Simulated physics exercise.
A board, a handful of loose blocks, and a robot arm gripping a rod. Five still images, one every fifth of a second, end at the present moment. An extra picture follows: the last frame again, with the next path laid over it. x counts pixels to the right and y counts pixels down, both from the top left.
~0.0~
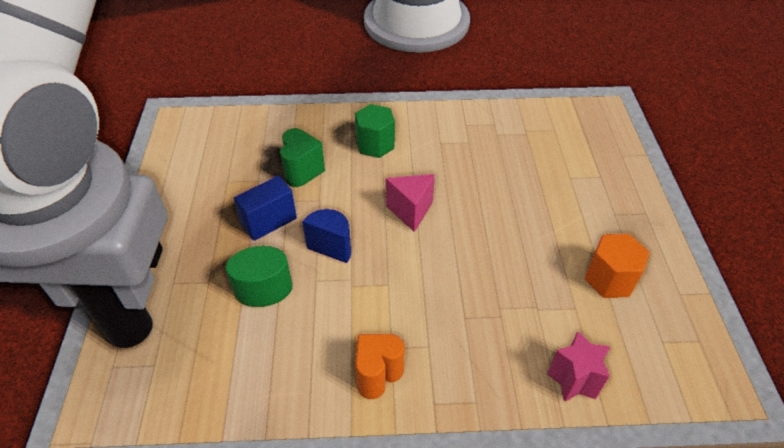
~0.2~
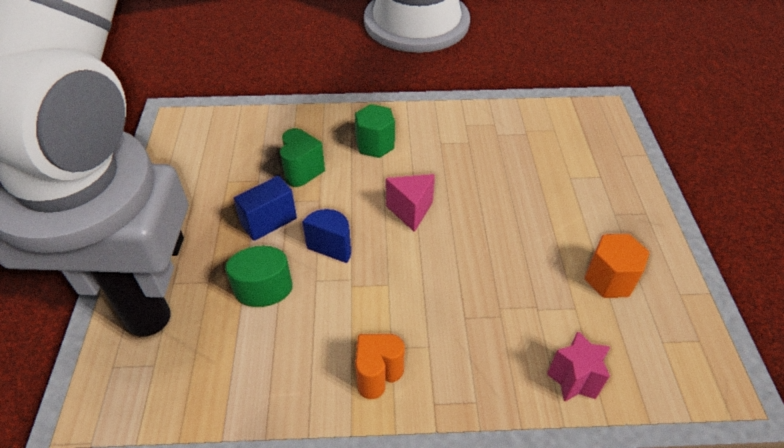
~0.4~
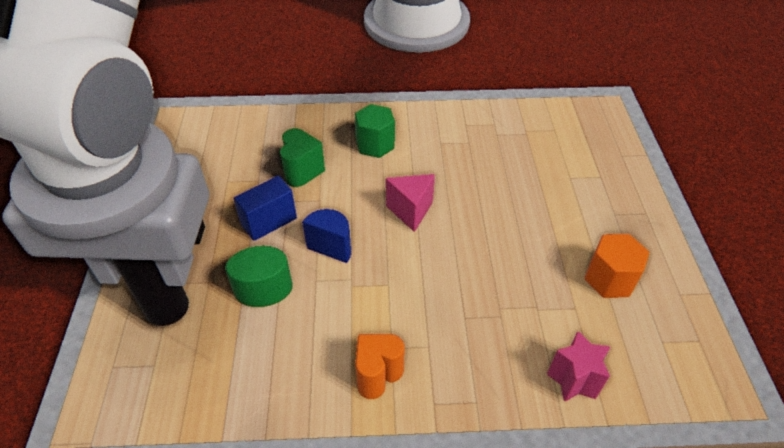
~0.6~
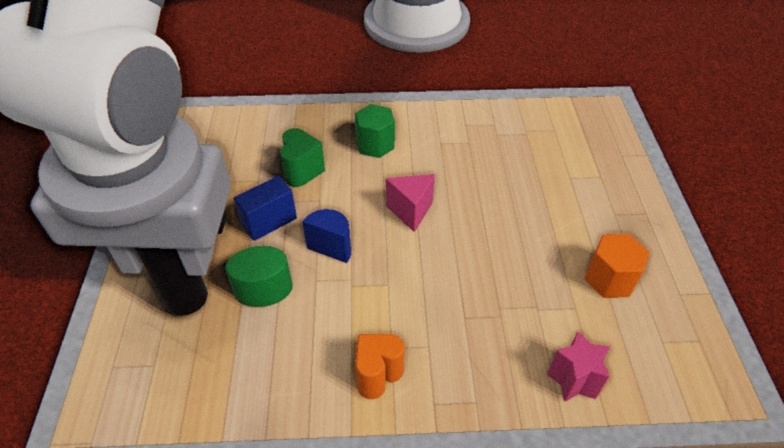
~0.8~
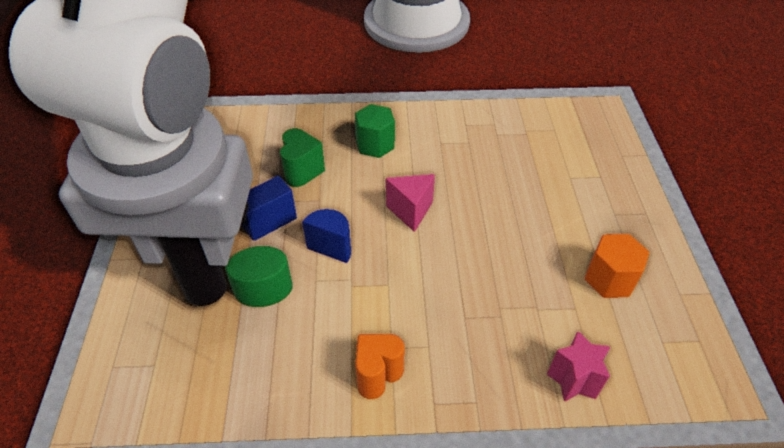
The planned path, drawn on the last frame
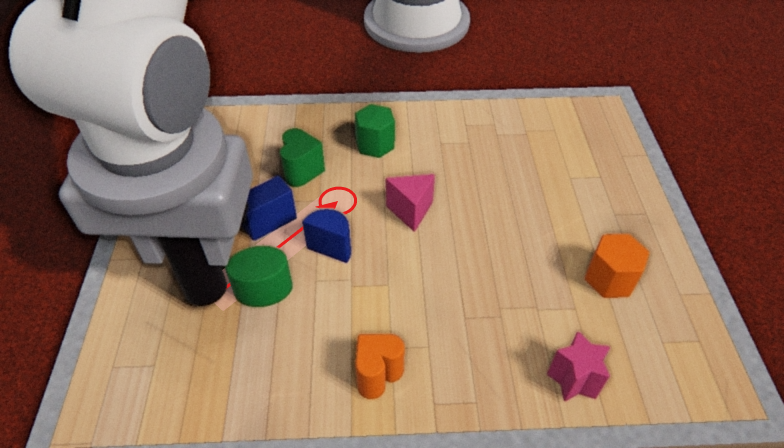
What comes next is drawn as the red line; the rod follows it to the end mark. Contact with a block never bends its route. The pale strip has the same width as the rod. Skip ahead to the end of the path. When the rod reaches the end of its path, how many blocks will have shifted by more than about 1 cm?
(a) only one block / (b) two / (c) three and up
The answer is a.
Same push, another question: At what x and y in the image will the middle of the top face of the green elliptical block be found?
I think it will end close to (300, 248).
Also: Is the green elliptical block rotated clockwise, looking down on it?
Final answer: Yes.
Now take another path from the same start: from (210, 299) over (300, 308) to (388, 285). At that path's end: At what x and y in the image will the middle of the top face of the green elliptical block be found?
Its top centre is at about (368, 226).
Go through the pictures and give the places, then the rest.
In the first frame, rod's lower end at (131, 329); green elliptical block at (256, 262); blue oblong block at (263, 193).
In the second frame, rod at (149, 318); blocks still.
In the third frame, rod at (168, 308); blocks still.
In the fourth frame, rod at (187, 298); blocks still.
In the fifth frame, rod at (206, 289); green elliptical block at (256, 262); blue oblong block at (263, 193).
Drawn move, from (210, 299) to (338, 201).
The first path, step by step. One third of the way, rod at (255, 252); green elliptical block at (292, 252), turned 60° clockwise.
Two thirds of the way, rod at (298, 220); green elliptical block at (300, 248), turned 85° clockwise.
At the end, rod at (337, 190); green elliptical block at (300, 248), turned 85° clockwise; blue oblong block still.
